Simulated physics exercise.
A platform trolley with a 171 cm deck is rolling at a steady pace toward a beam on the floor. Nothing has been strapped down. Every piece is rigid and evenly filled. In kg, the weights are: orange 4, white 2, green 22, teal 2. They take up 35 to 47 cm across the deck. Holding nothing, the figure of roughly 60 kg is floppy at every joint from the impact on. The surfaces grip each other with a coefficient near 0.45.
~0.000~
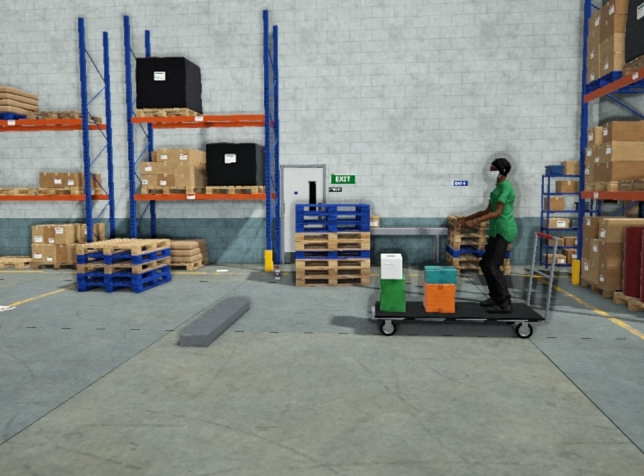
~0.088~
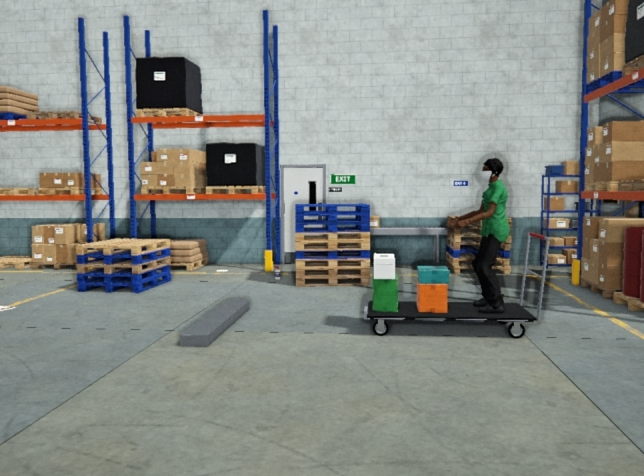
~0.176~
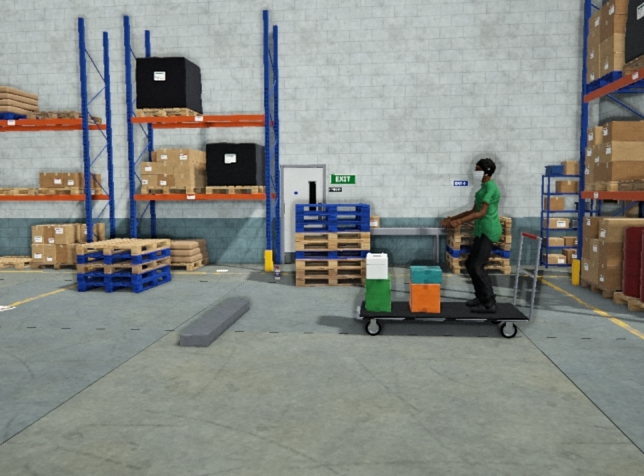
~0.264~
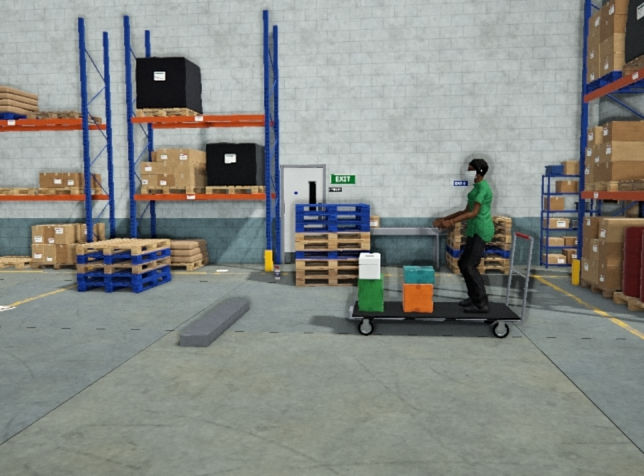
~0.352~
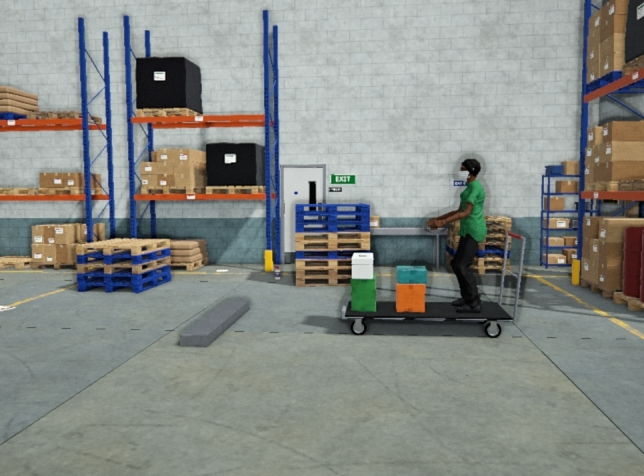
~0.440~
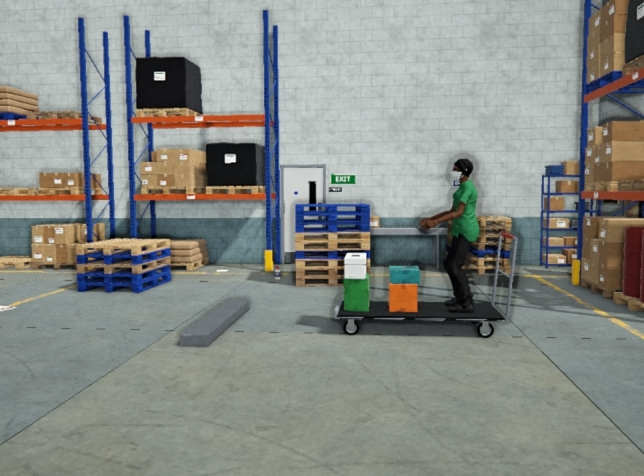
A person in a green shirt rides a trolley carrying stacked boxes slowly leftward.
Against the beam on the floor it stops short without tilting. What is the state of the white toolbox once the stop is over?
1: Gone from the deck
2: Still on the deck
2, still on the deck.
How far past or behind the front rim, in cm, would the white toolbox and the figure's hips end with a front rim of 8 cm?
Result: White 10 cm behind rim; hips 110 cm behind rim.
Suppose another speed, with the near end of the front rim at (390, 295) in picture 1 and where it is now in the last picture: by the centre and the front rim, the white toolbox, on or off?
With that change, white ends up shed.
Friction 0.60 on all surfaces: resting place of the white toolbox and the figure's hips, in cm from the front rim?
Rest positions: White 10 cm behind rim; hips 120 cm behind rim.
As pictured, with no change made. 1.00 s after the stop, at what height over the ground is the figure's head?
About 80 cm above the ground.
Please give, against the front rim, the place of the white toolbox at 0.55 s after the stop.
Behind the rim, near 10 cm.
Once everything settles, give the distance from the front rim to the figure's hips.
Some 110 cm behind it.
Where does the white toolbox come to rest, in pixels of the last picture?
End point: About (231, 265) px.
After 1.91 s the deck stops.
After 2.16 s the white toolbox is 10 cm behind the rim, tilted 0°, near (231, 265) in the last picture's view.
After 2.46 s the white toolbox is 10 cm behind the rim, tilted 0°, near (231, 265) in the last picture's view.
After 2.91 s the white toolbox is 10 cm behind the rim, tilted 0°, near (231, 265) in the last picture's view.
When all is still (3.1 s), nothing is past the rim; behind it, orange parcel, white toolbox, green carton, teal carton and the figure's hips.
